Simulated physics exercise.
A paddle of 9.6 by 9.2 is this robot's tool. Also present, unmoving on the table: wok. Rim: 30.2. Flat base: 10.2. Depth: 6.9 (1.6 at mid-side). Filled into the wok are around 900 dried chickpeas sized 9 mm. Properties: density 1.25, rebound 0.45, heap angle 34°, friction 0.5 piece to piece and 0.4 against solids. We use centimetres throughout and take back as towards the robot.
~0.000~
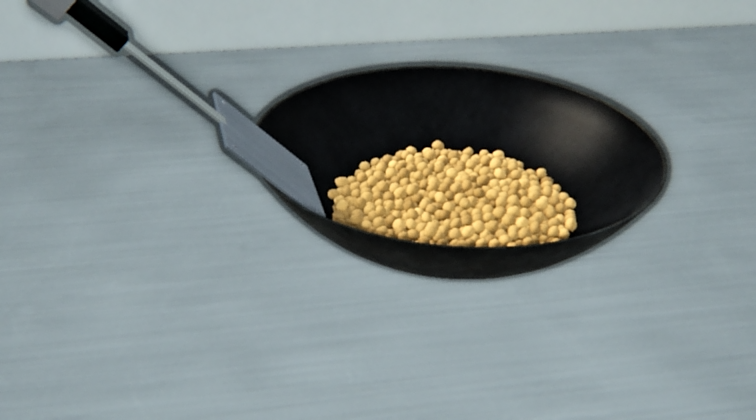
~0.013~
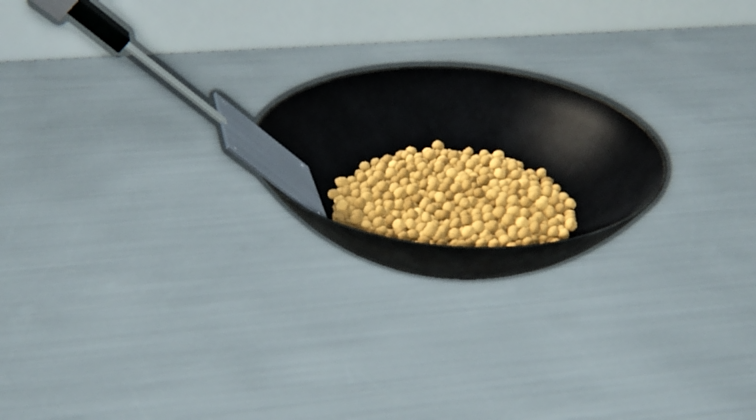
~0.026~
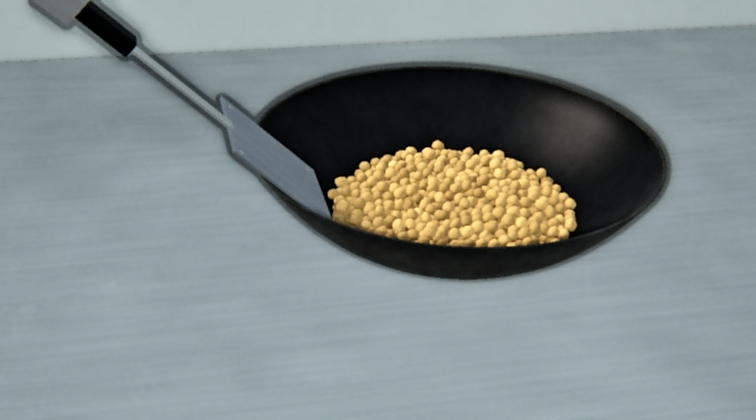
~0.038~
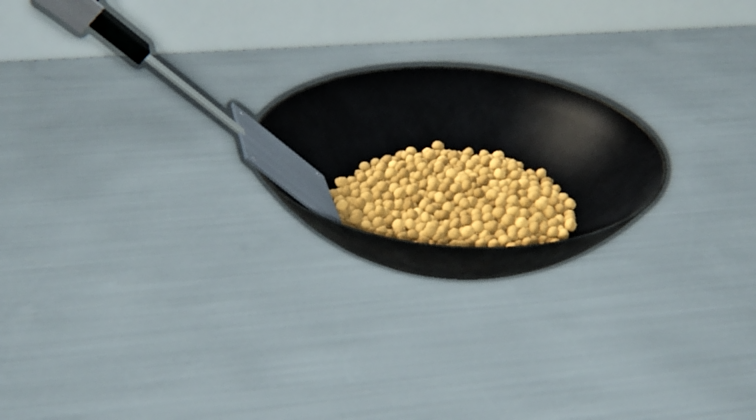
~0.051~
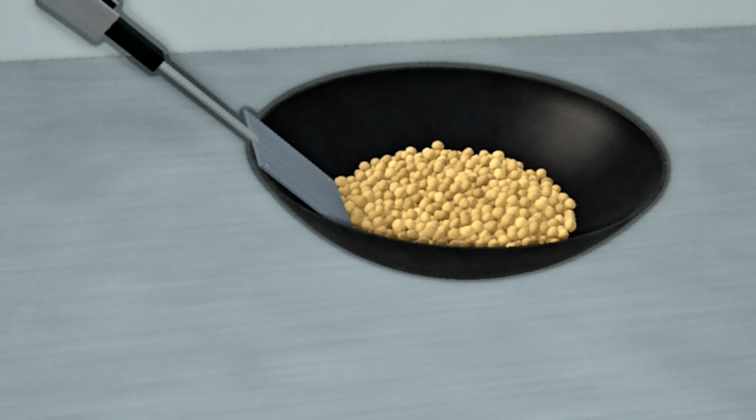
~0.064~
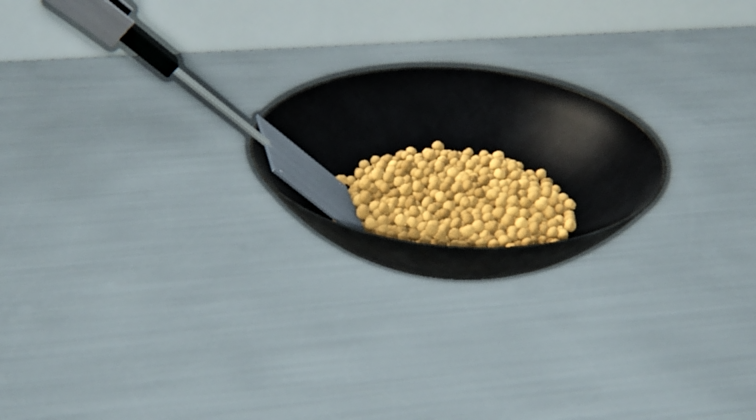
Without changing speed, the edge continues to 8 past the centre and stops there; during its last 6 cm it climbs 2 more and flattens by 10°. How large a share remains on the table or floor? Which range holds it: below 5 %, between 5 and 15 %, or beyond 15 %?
The range below 5 %.
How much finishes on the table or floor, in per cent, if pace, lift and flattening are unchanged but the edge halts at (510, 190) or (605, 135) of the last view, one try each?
I'd say roughly 0 per cent, then roughly 35 per cent.
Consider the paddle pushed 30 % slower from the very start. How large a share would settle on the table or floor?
It would be roughly 0 percent.
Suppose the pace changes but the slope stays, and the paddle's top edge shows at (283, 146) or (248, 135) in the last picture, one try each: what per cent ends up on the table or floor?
Estimates: Near 15 %, near 0 %.
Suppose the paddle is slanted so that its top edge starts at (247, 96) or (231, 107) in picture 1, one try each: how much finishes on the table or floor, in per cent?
First try roughly 0 percent, second try roughly 0 percent.
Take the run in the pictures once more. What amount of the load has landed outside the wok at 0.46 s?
It is near 0 percent.
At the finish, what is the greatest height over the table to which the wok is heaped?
About 7.5 centimetres.
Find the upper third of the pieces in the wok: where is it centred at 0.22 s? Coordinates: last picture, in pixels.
I'd put it somewhere near (535, 173).
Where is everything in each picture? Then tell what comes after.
The paddle top edge at (219, 118), sloping 44°; upper third of the load around (453, 196), from x 335 to 570, top at y 145; 900 in the wok, in the first picture.
The paddle top edge at (220, 119), sloping 44°; upper third of the load around (453, 196), from x 335 to 570, top at y 145, in the second picture.
The paddle top edge at (227, 123), sloping 44°; upper third of the load around (453, 196), from x 335 to 570, top at y 145, in the third picture.
The paddle top edge at (238, 130), sloping 44°; upper third of the load around (453, 196), from x 335 to 570, top at y 145, in the fourth picture.
The paddle top edge at (252, 136), sloping 44°; upper third of the load around (453, 196), from x 335 to 570, top at y 145, in the fifth picture.
The paddle top edge at (264, 141), sloping 44°; upper third of the load around (449, 195), from x 340 to 570, top at y 145; 900 in the wok, in the sixth picture.
After 0.14 s, sloping 44°, highest piece 12 above the table; 899 in the wok, 1 on the blade or in flight.
After 0.22 s, sloping 41°, highest piece 14 above the table; 899 in the wok, 1 on the blade or in flight.
After 0.46 s, sloping 34°, highest piece 7 above the table; 890 in the wok, 6 on the table or floor, 4 on the blade or in flight.
After 1.51 s, sloping 34°, highest piece 7 above the table; 890 in the wok, 10 on the table or floor.
In the end, 890 in the wok, 10 on the table or floor. That is 1 % on the table or floor.
